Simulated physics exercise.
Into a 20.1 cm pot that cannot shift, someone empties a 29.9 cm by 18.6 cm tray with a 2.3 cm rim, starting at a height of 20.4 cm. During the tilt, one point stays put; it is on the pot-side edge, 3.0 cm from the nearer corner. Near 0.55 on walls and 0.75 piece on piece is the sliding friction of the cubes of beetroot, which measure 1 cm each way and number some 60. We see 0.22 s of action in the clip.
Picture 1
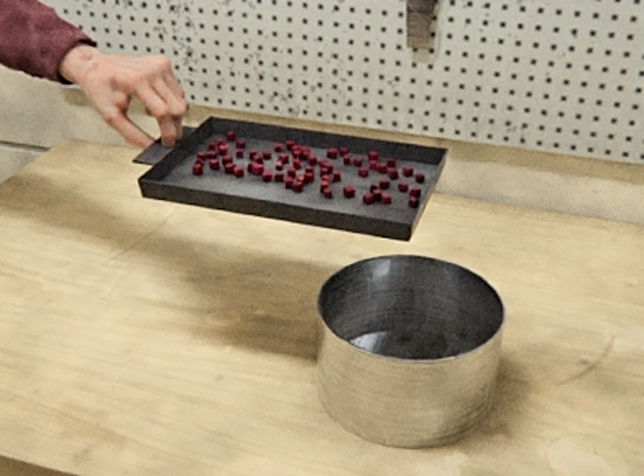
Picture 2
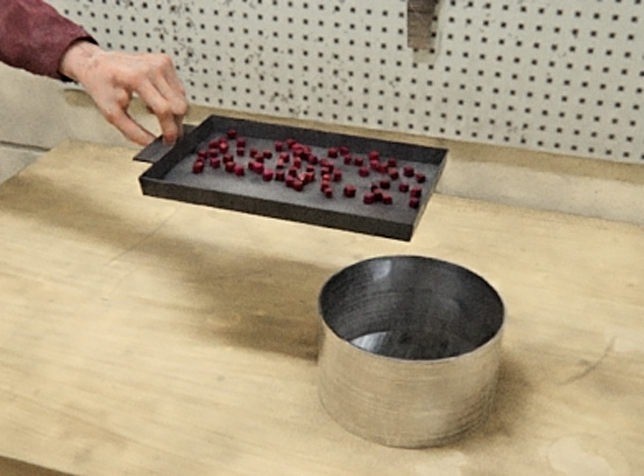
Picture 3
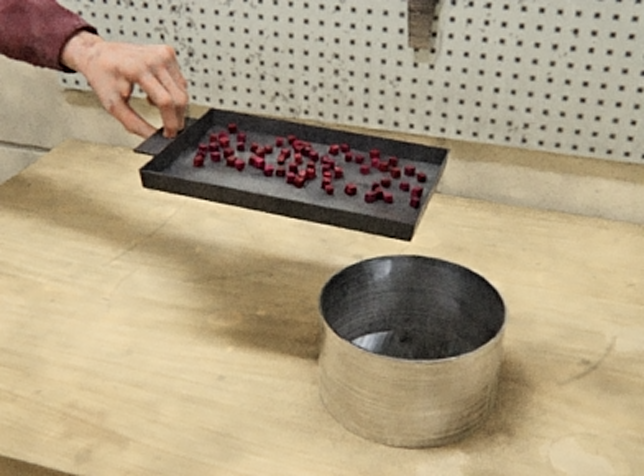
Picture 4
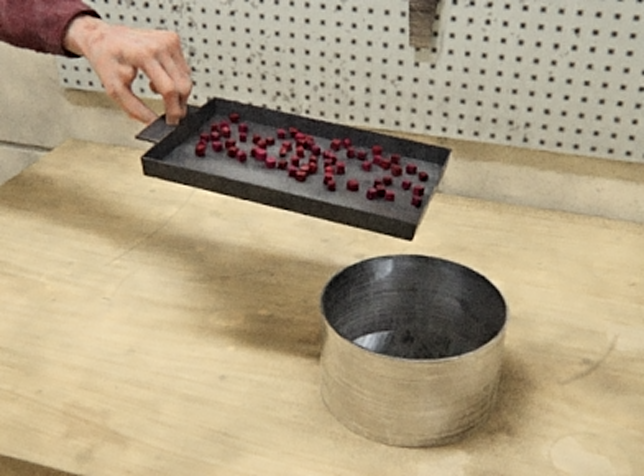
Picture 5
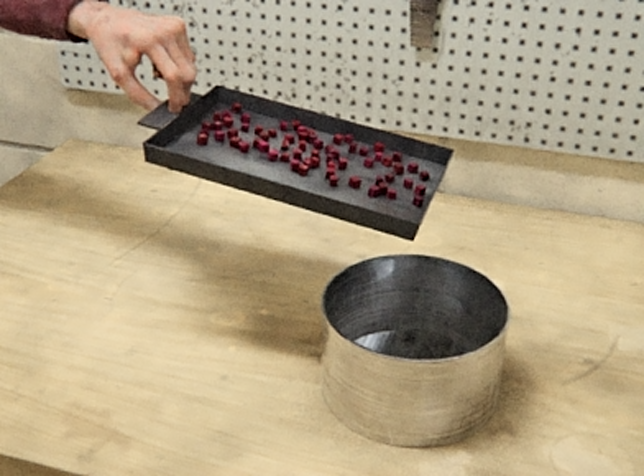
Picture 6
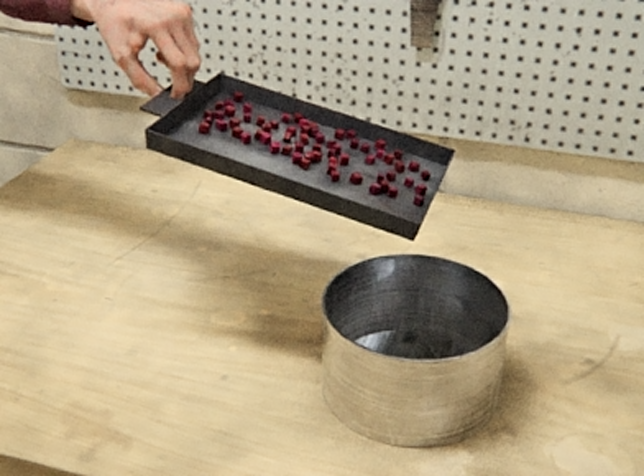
A dark tray of small red cubes tilts as a hand raises its left end.
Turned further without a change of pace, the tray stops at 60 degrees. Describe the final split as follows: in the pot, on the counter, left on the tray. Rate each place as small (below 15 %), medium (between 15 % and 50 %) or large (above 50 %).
Pot - small; counter - medium; tray - large.
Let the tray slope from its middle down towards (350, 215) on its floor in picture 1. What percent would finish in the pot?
That comes to around 40 per cent.
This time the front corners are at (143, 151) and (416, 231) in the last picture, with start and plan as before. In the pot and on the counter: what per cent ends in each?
Pot 35; counter 5.
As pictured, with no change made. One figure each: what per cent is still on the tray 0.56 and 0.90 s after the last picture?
Estimates: 100; 60.
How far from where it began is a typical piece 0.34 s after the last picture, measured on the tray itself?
Displacement on the tray: Roughly 1 cm.
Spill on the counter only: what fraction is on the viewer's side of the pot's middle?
I'd put it at around 10 per cent.
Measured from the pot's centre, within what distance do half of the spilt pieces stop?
That comes to near 44 cm.
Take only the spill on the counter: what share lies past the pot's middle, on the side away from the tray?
I'd put it close to 100 per cent.
Then, 0.34 s after the last picture, tilt 35 degrees; the tray holds 100 %, the pot 0 %.
Then, 0.56 s after the last picture, tilt 51 degrees; the tray holds 100 %, the pot 0 %.
Then, 0.90 s after the last picture, tilt 60 degrees; the tray holds 60 %, the pot 5 %.
In the end, pot 5 %, counter 30 %, tray 60 %.
